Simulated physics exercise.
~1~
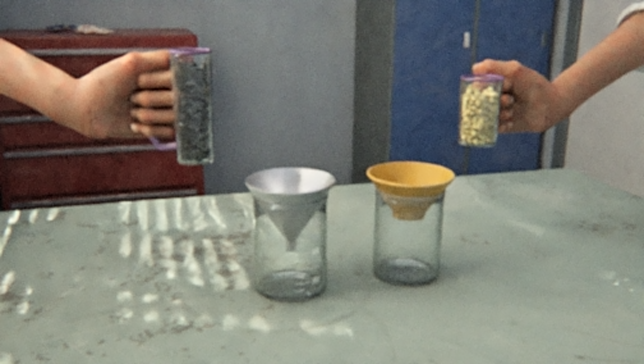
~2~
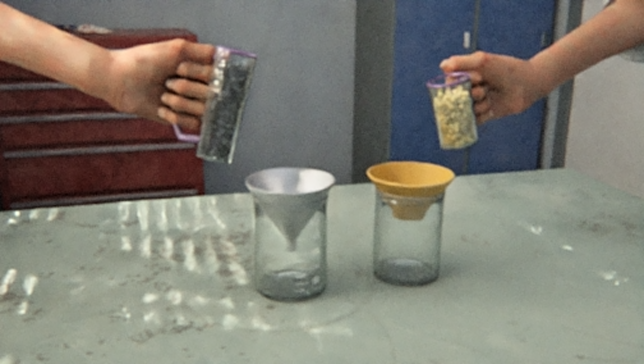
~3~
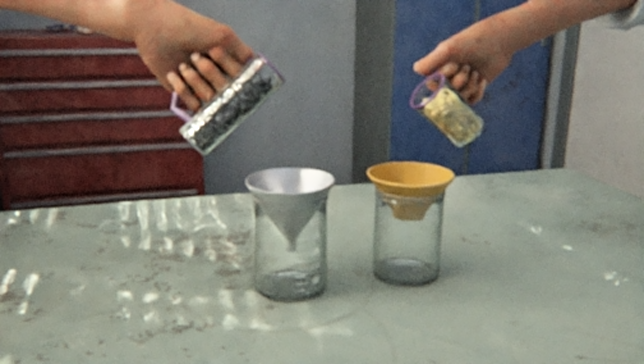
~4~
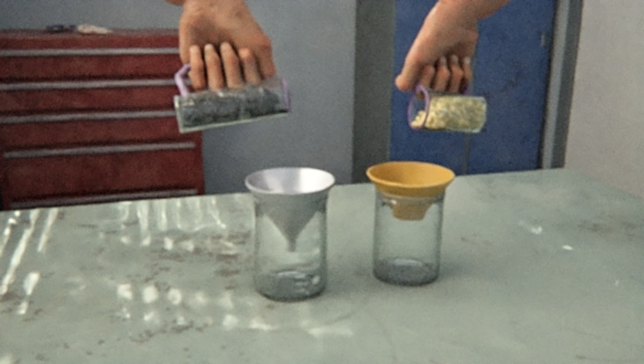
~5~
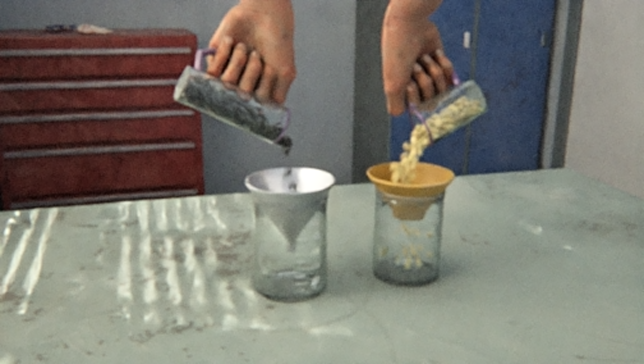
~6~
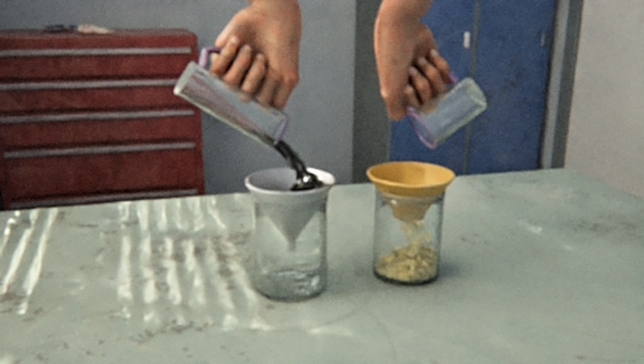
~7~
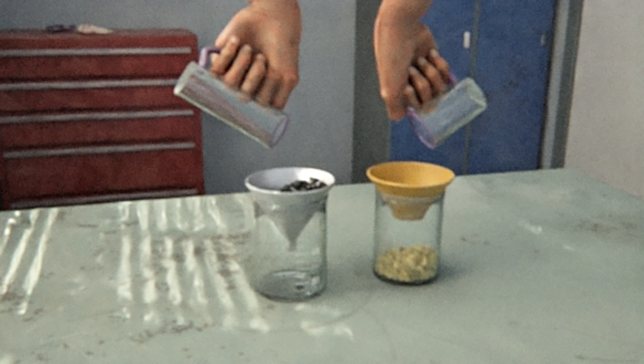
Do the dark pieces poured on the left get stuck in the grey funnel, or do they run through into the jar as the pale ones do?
They get stuck, with nearly all of the dark pieces held in the grey funnel. The pale bits on the right all run clear through the yellow funnel into their jar.
Workshop table, two hands tipping cups over funnels, dark pieces jamming in the grey one, pale bits draining through the yellow.
